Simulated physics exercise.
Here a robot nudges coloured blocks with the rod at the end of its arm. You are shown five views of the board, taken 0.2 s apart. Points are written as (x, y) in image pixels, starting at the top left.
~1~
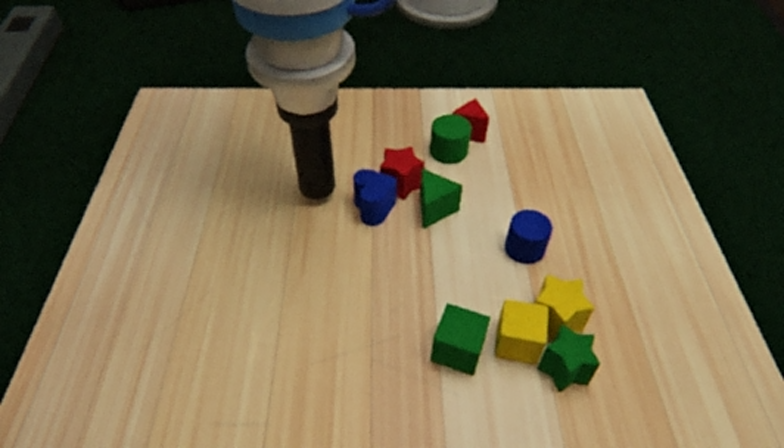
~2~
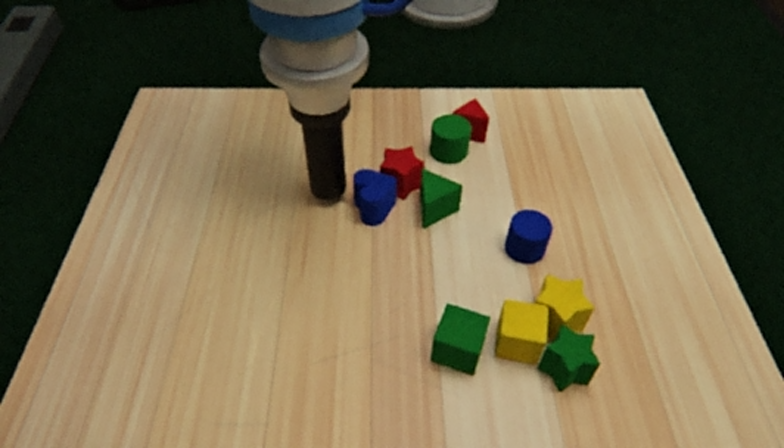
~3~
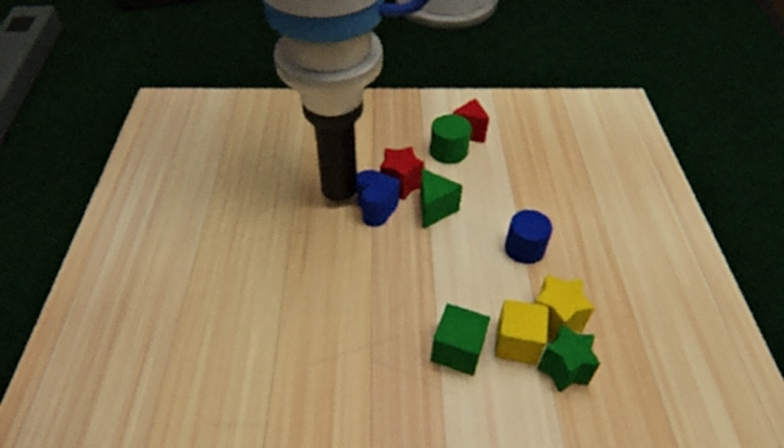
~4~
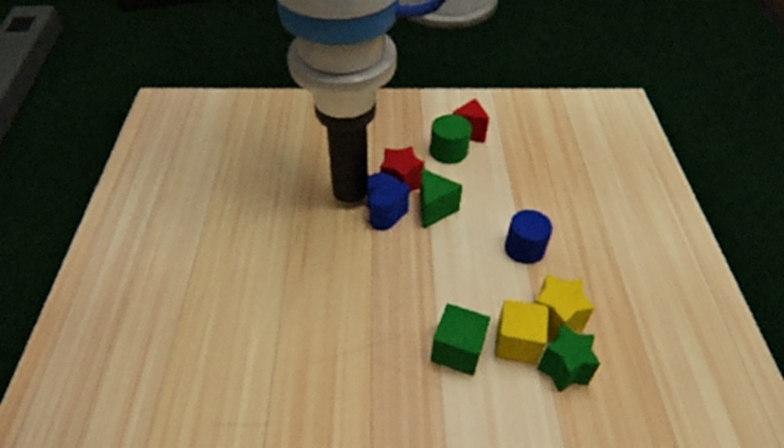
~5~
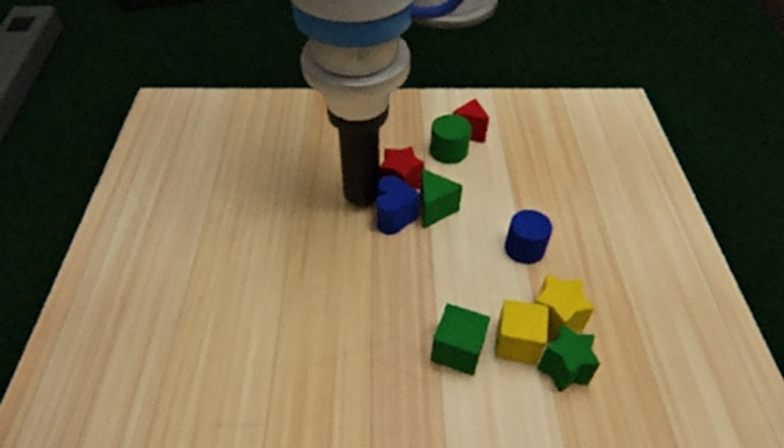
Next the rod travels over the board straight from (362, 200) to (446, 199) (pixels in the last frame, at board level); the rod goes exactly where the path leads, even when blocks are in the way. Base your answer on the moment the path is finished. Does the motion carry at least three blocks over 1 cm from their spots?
The answer is yes.
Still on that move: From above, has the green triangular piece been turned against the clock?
That would be a no.
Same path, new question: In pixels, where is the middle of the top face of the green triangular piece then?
Expect it around (473, 192).
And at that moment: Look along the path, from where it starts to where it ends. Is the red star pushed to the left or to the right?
So, looking from the first point of the path to the last, the red star moves leftwards.
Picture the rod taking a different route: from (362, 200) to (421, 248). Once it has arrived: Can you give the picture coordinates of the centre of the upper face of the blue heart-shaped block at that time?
It will likely be found at (457, 236).
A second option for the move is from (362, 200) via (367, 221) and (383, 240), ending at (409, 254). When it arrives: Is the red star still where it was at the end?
Yes.
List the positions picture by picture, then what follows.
In the first frame, tip of the rod (317, 187), middles of tops, blue heart-shaped block (373, 183), red star (401, 159), green triangular piece (437, 185), green cylinder (452, 126).
In the second frame, rod (329, 187), nothing pushed.
In the third frame, rod (340, 188), blue heart-shaped block (376, 184).
In the fourth frame, rod (351, 190), blue heart-shaped block (386, 188).
In the fifth frame, rod (361, 192), blue heart-shaped block (395, 192), red star (401, 159), green triangular piece (437, 185), green cylinder (452, 126).
On the path given first. Halfway along, rod (405, 191); blue heart-shaped block (416, 199), turned 70° clockwise; red star (418, 151); green triangular piece (450, 187), turned 20° anticlockwise.
At the end, rod (447, 191); blue heart-shaped block (419, 200), turned 90° clockwise; red star (425, 149), turned 40° anticlockwise; green triangular piece (473, 192), turned 45° clockwise; green cylinder unmoved.
